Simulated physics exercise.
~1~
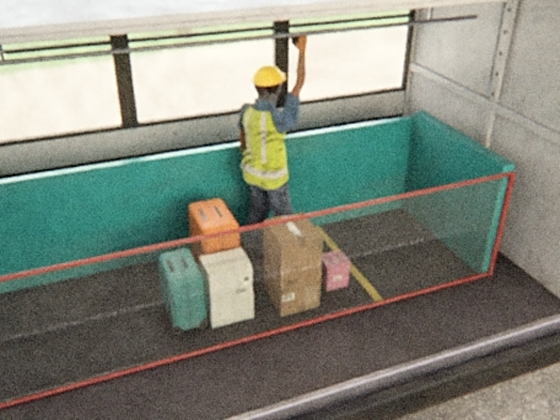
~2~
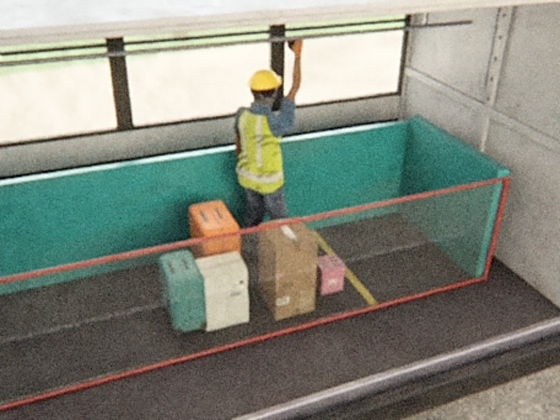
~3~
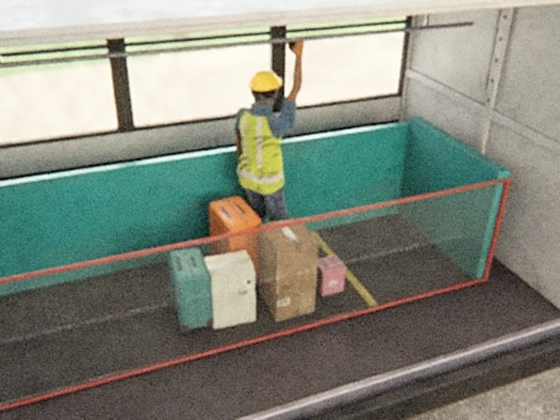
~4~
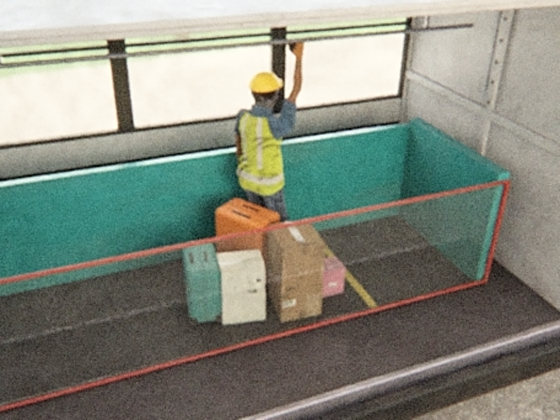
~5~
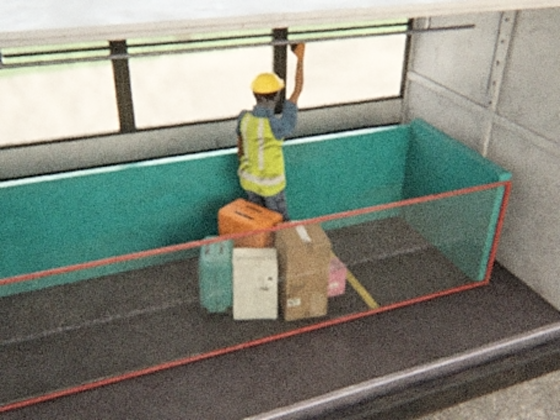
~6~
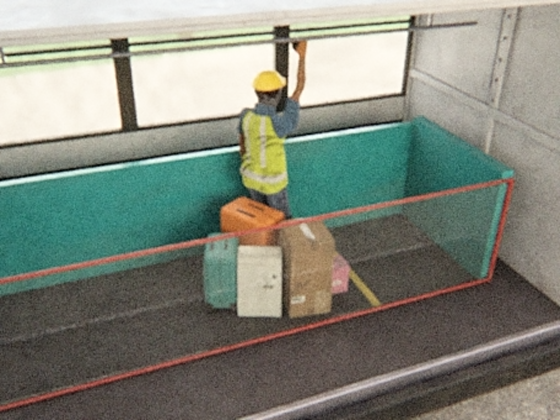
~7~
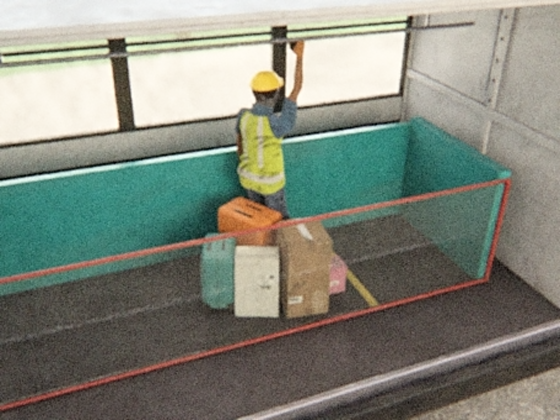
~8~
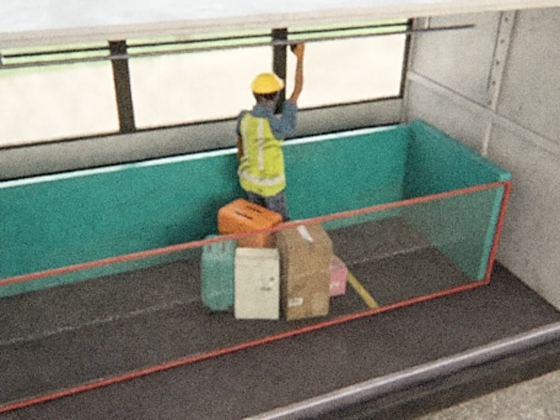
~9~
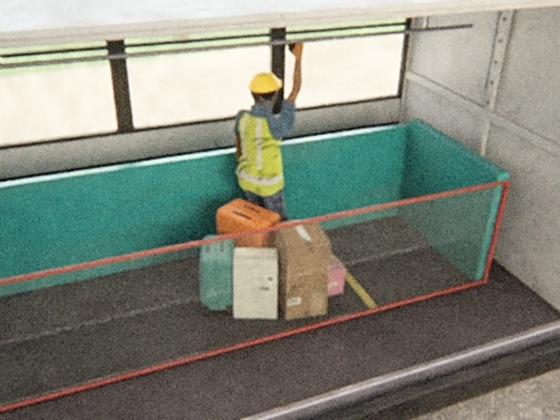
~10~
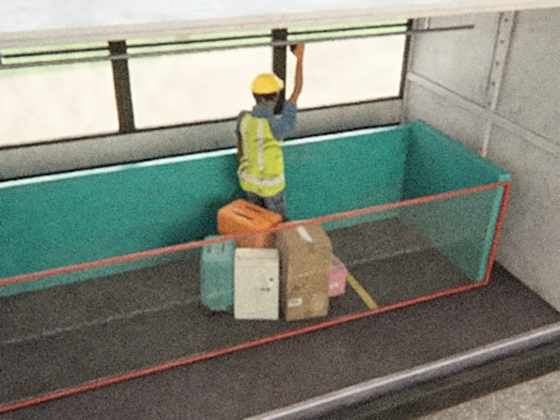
A teal case and an orange case slide to the right across the dark floor of a shuttle bay, where a passenger in a yellow vest and hard hat stands holding the overhead rail. A white case beside them begins sliding too, and then the tall brown box shifts slightly the same way. The luggage bunches together in front of the passenger, who keeps one arm raised and stays put. The small pink box remains in its place by the yellow line. Everything then rests upright, with the orange case and the others stopped short of the line.
